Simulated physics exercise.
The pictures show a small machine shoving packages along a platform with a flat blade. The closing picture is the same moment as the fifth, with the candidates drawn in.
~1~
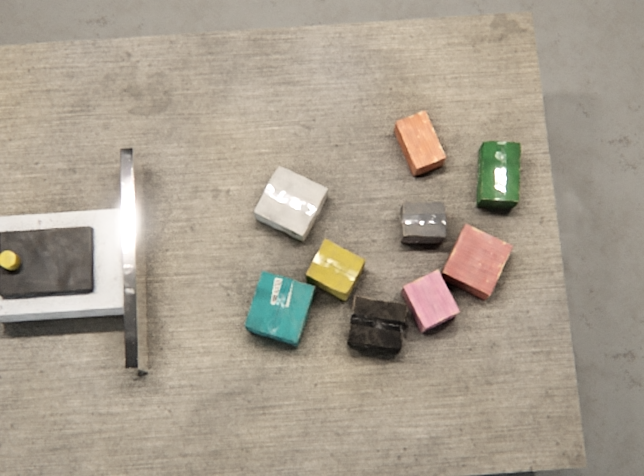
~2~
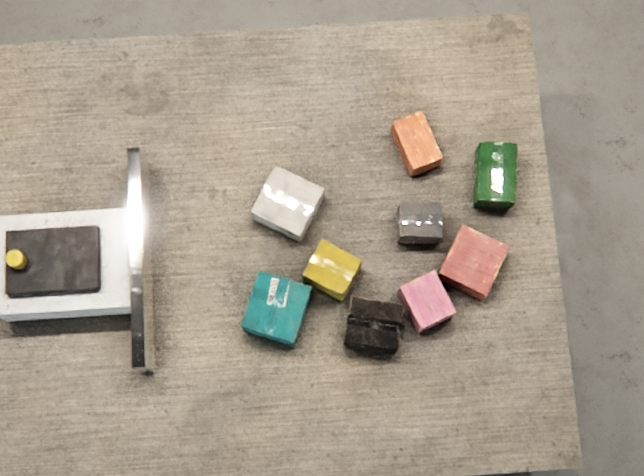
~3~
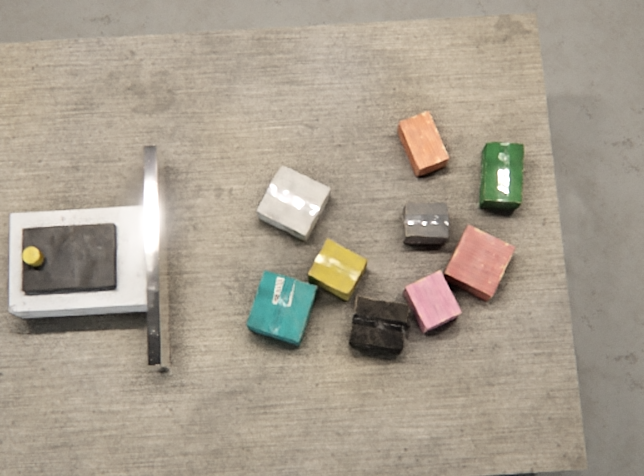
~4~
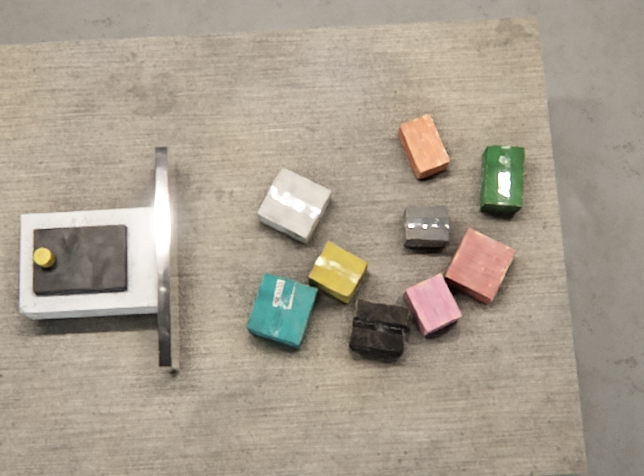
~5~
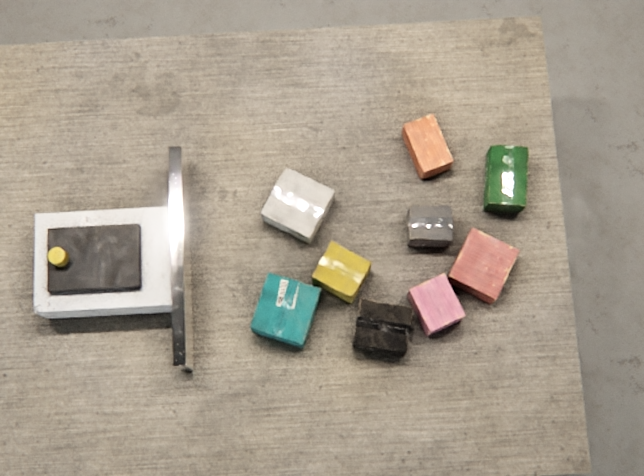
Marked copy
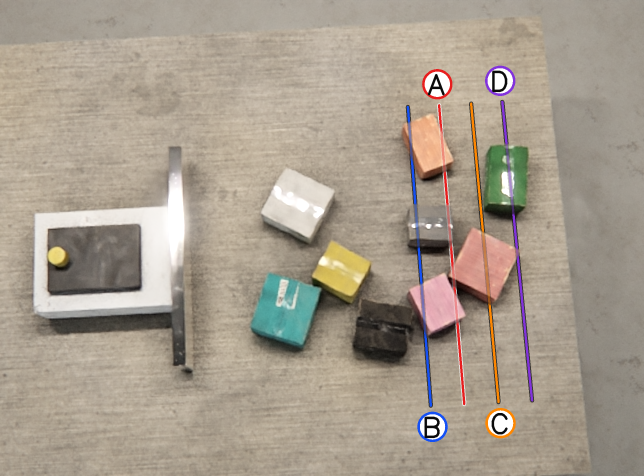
A small white machine with a dark top and a yellow knob creeps rightward across a grey platform, its upright flat blade leading. It edges a short way closer to a loose cluster of coloured boxes, which stay in the same arrangement, with a gap still separating them from the blade.
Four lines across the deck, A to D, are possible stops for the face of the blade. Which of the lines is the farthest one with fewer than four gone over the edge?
As far as mark C.
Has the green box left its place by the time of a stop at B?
By then, no.
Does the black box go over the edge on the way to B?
By then, no.
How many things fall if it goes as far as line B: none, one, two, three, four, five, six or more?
By then, none.
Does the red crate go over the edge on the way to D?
By then, yes.
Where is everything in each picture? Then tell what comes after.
The first frame shows green box (498, 175); pink crate (430, 302); black box (377, 325).
The second frame shows robot (60, 259); grey box (419, 223).
The third frame shows robot (76, 257); orange crate (423, 145).
The fourth frame shows robot (88, 258); red crate (479, 267).
The fifth frame shows robot (101, 257); green box (505, 179); pink crate (436, 305); black box (382, 328).
On the marked copy, A at (451, 250); B at (419, 251); C at (484, 248); D at (517, 246).
Following C. Soon after the start, robot (214, 251); turquoise parcel (327, 304); white box (329, 197).
Later, robot (325, 245); red crate (512, 260); pink crate (494, 301).
In the end, robot (411, 240); red crate over the edge; pink crate over the edge; two fallen.
As for the rest, A is within the limit but short; B is within the limit but short; D drops four.
